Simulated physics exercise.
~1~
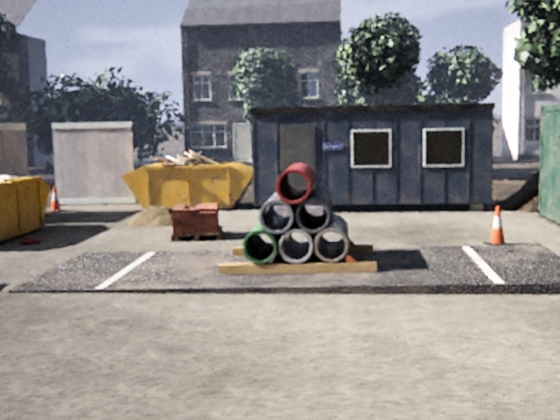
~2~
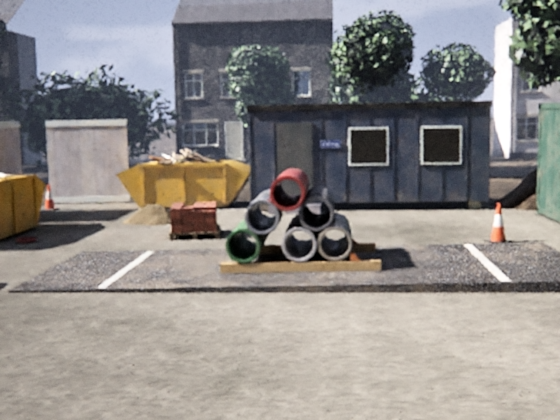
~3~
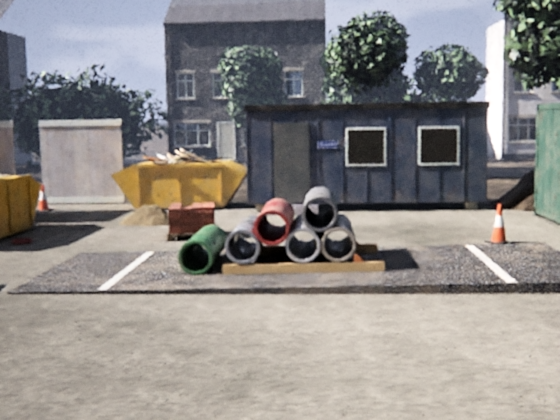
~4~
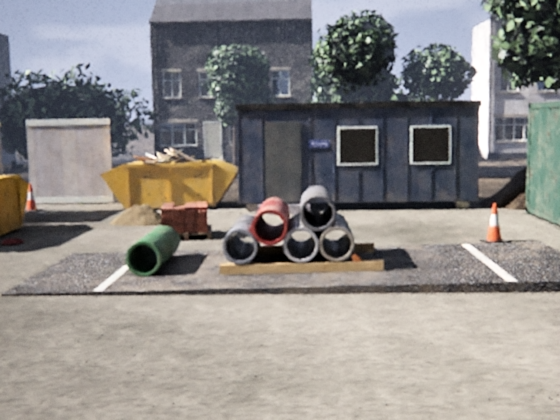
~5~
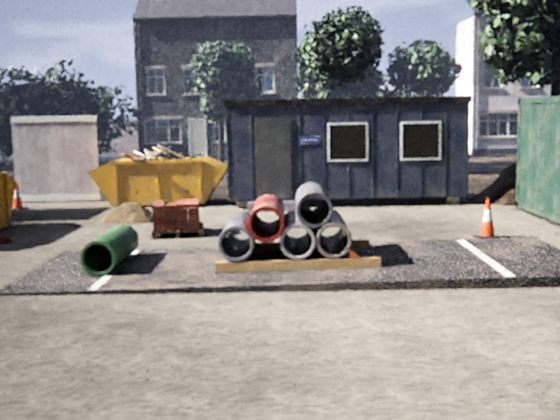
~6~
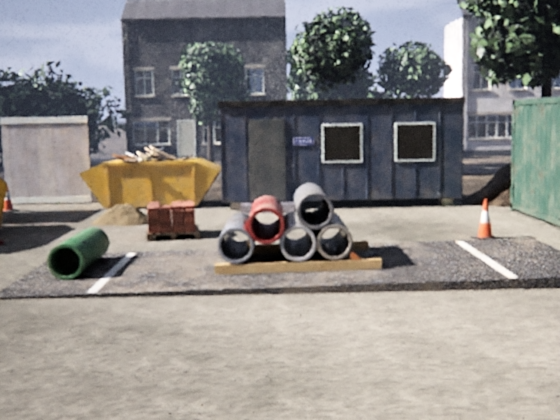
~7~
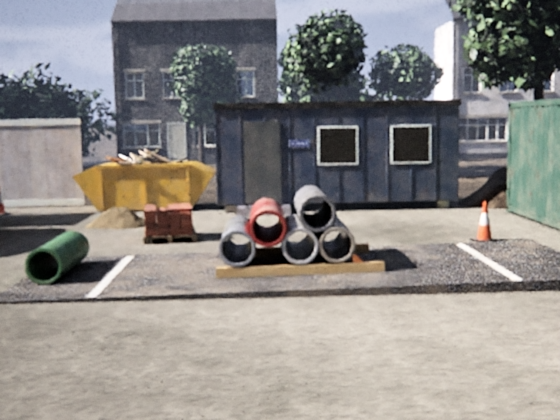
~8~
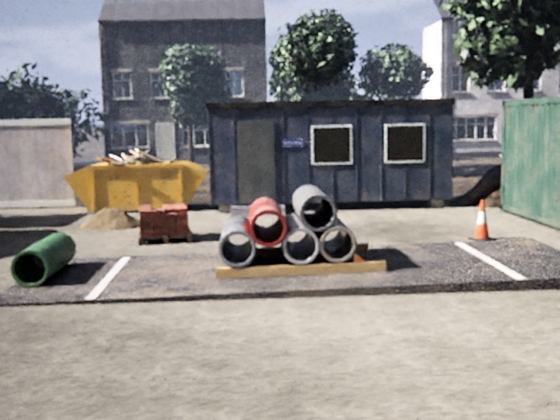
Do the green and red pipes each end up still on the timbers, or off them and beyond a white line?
They end differently. The green pipe rolls off to the left and ends beyond the white line, while the red pipe ends still up on the timbers.
